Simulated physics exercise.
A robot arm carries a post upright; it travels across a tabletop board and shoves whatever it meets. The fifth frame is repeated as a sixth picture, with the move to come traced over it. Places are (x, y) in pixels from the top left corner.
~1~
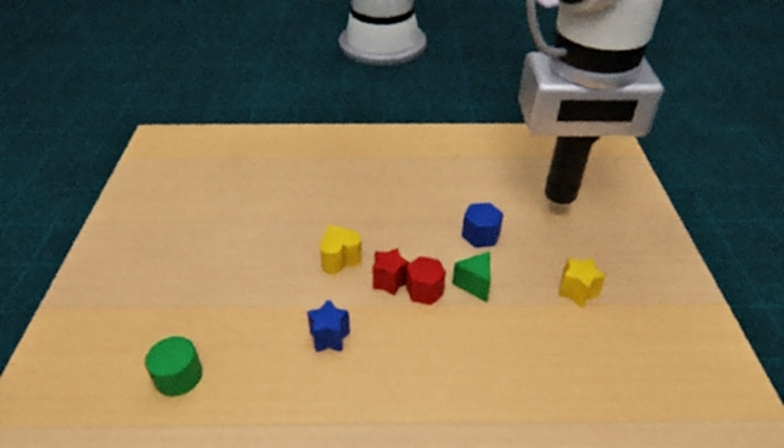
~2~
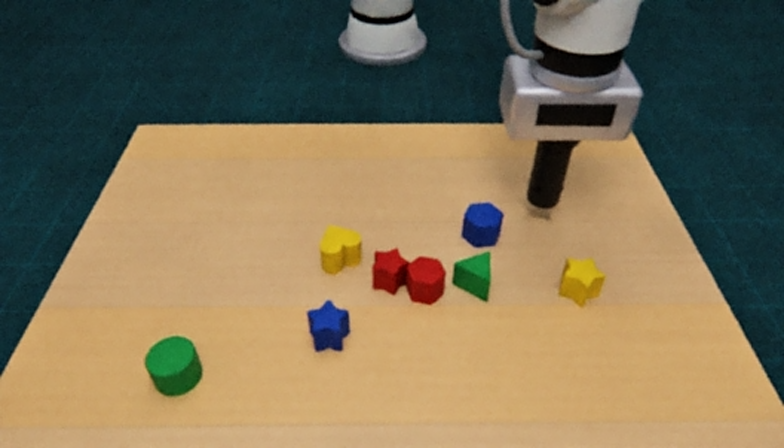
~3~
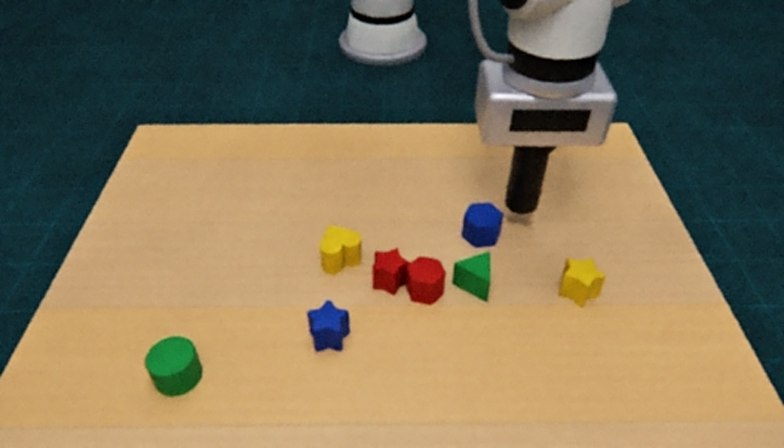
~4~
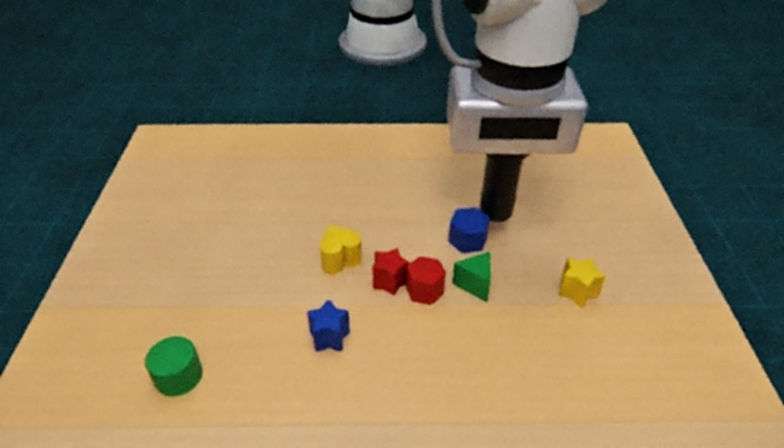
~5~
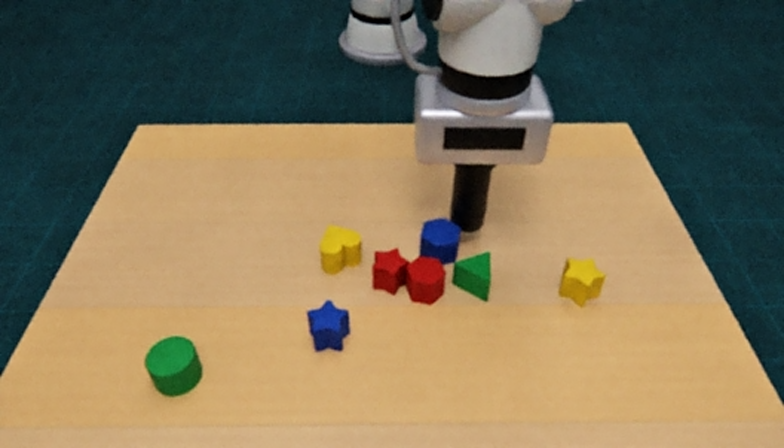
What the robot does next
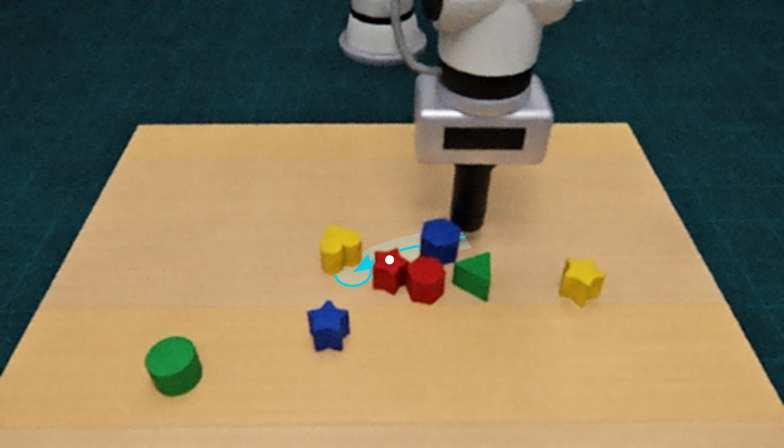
A robot arm moves left and pushes the blue hexagon leftward, close to the red blocks.
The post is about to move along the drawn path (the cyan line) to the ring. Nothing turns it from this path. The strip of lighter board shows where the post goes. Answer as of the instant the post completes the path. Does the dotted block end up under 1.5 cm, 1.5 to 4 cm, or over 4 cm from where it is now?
The best fit is over 4 cm.
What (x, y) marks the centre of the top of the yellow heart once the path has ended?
The answer is (314, 242).
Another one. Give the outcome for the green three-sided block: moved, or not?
The green three-sided block keeps its place.
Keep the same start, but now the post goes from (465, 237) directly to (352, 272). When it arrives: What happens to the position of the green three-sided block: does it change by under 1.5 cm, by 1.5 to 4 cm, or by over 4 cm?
Distance: Less than 1.5 cm.
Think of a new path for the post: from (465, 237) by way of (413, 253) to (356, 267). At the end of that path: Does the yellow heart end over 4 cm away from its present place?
In short: No.
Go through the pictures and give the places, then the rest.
The first picture shows post tip at (560, 195); block tops, blue star block at (327, 316); yellow heart at (338, 239); red star block at (390, 260); blue hexagon at (484, 214); green three-sided block at (478, 264).
The second picture shows post at (543, 199); blocks unchanged.
The third picture shows post at (521, 205); blocks unchanged.
The fourth picture shows post at (496, 212); blue hexagon at (470, 219).
The fifth picture shows post at (467, 222); blue star block at (327, 316); yellow heart at (338, 239); red star block at (390, 260); blue hexagon at (441, 231); green three-sided block at (478, 264).
Path on the board, from (465, 237) over (407, 249) to (353, 272); the dot is on the red star block.
On the path given first. One third of the way, post at (427, 230); red star block at (383, 264), turned 20° anticlockwise; blue hexagon at (403, 242), turned 10° anticlockwise.
Two thirds of the way, post at (388, 240); red star block at (363, 284), turned 50° anticlockwise; blue hexagon at (369, 258), turned 35° anticlockwise.
At the end, post at (352, 258); blue star block at (327, 322), turned 25° clockwise; yellow heart at (314, 242), turned 40° clockwise; red star block at (358, 306), turned 85° anticlockwise; blue hexagon at (342, 280), turned 70° anticlockwise; green three-sided block in place.
